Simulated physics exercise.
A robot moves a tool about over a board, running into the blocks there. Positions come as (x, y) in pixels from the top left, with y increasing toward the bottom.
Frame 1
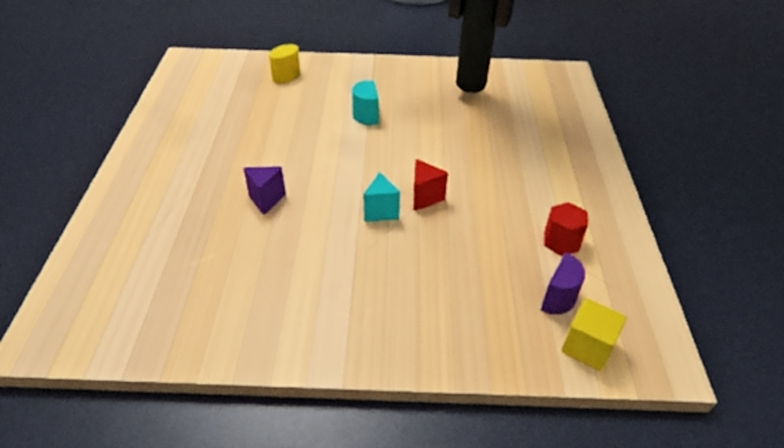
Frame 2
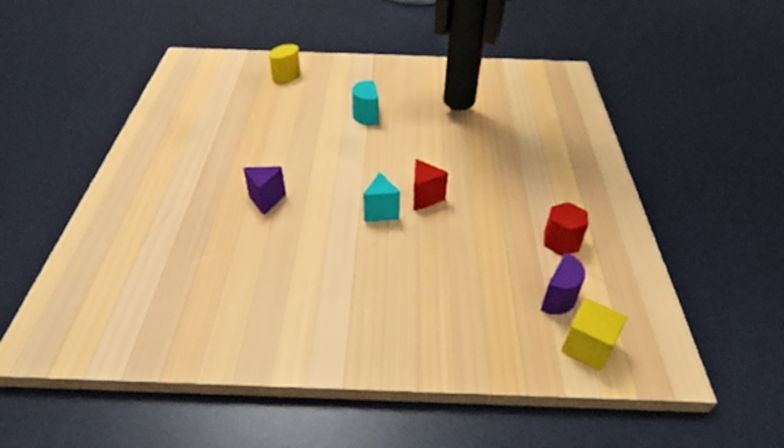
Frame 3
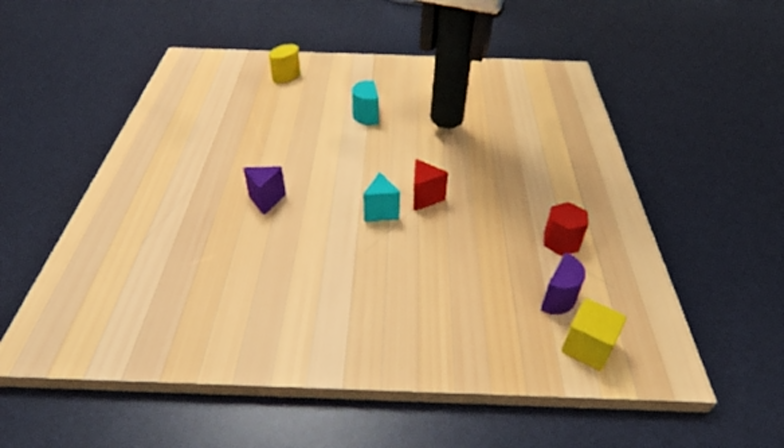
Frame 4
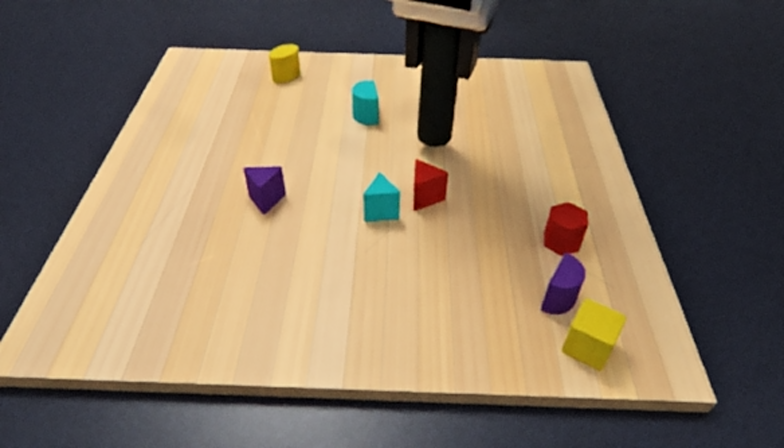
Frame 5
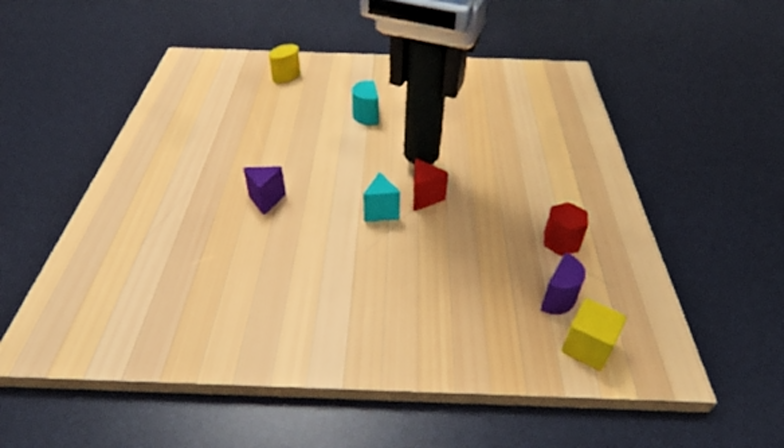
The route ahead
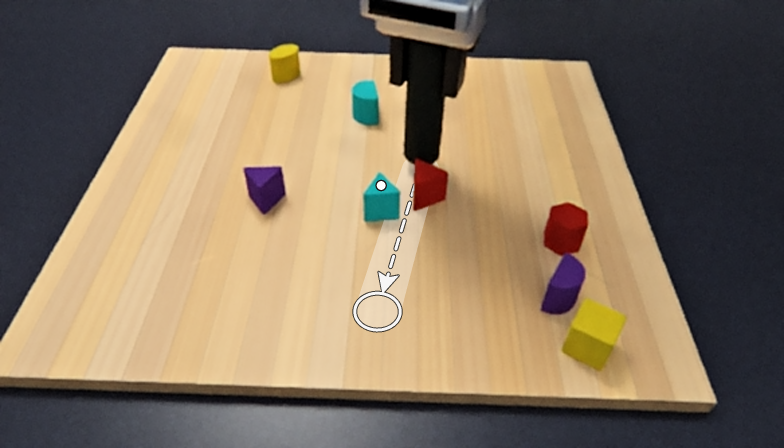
To begin with, a black robot tool stands near the top edge of a wooden board scattered with yellow, cyan, red and purple blocks. It then moves steadily down and slightly left across the board, and finally is just behind the red triangular piece, while every block stays in place.
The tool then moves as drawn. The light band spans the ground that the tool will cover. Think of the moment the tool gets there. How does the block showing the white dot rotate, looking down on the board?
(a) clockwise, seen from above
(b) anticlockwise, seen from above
The correct letter is a.
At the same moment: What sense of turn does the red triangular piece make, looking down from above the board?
Rotates counter-clockwise.
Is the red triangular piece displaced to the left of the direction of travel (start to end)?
In short: Yes.
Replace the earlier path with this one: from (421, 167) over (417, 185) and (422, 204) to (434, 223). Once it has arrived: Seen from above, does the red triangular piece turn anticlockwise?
Yes, that is what happens.
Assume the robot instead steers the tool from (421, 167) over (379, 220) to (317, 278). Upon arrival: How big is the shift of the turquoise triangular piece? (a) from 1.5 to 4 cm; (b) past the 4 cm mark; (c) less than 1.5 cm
My pick is b.
The line goes from (421, 167) to (378, 311); the dot is on the turquoise triangular piece.
On the path given first. One third of the way, tool (409, 197); turquoise triangular piece (379, 188); red triangular piece (429, 200), turned 75° anticlockwise.
Two thirds of the way, tool (394, 244); turquoise triangular piece (371, 195), turned 50° clockwise; red triangular piece (435, 215), turned 110° anticlockwise.
At the end, tool (378, 300); turquoise triangular piece (371, 195), turned 50° clockwise; red triangular piece (435, 215), turned 110° anticlockwise.
